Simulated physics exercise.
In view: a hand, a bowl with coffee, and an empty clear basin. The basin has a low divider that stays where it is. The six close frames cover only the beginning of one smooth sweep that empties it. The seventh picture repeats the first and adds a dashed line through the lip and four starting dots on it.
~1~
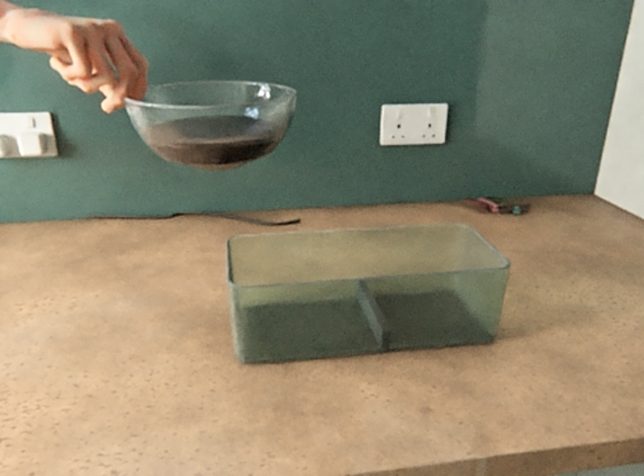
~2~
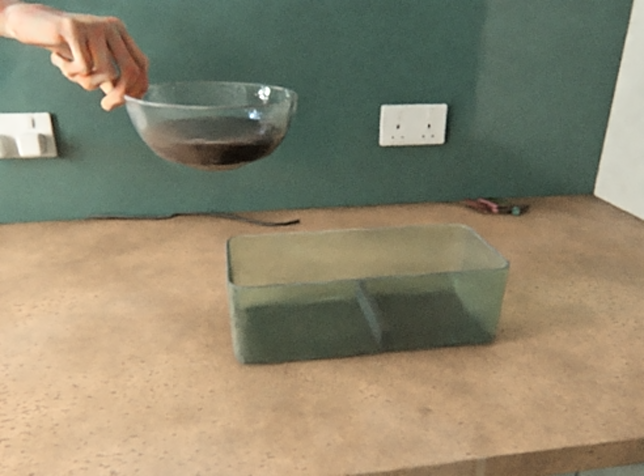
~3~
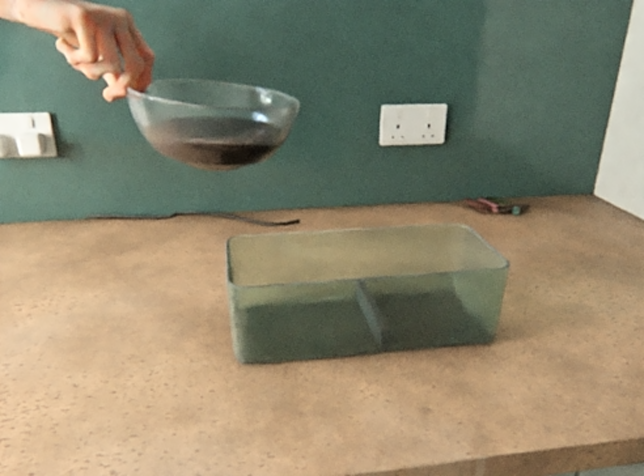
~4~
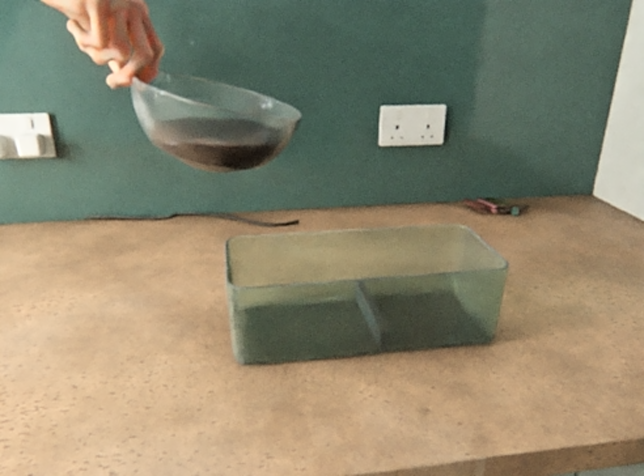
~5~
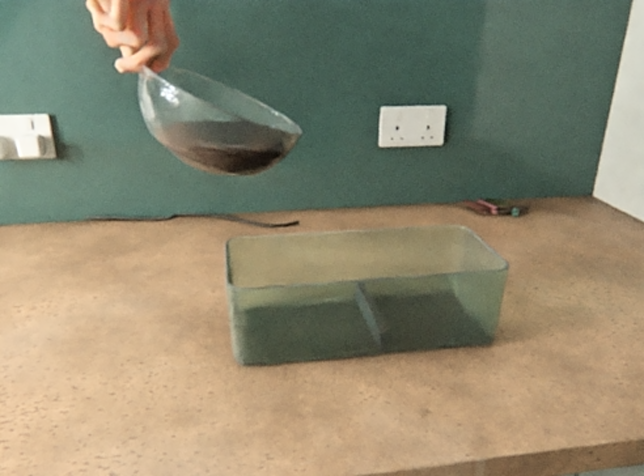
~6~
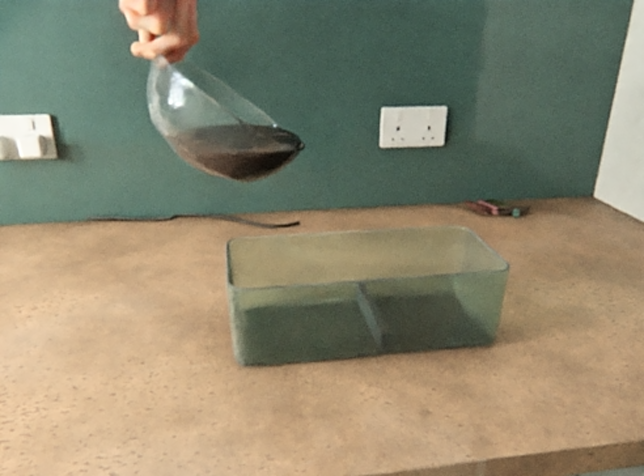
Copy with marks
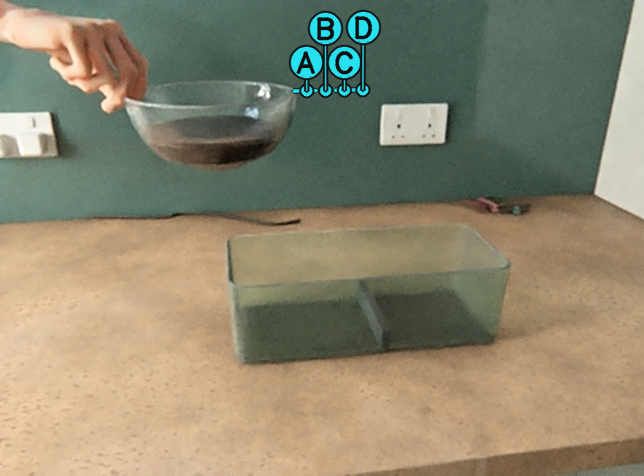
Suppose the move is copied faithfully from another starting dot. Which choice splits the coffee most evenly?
Use spot C.
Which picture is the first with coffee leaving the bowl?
Picture 6.
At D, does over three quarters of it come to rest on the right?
No.
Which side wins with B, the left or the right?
The left side.
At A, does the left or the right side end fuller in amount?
The left side.
On the marked copy, A at (306, 90); B at (325, 90); C at (344, 90); D at (362, 89).
For spot A, about 89 % ends left of the wall and 9 % right of it.
For spot B, about 75 % ends left of the wall and 23 % right of it.
For spot C, about 52 % ends left of the wall and 47 % right of it.
For spot D, about 33 % ends left of the wall and 66 % right of it.
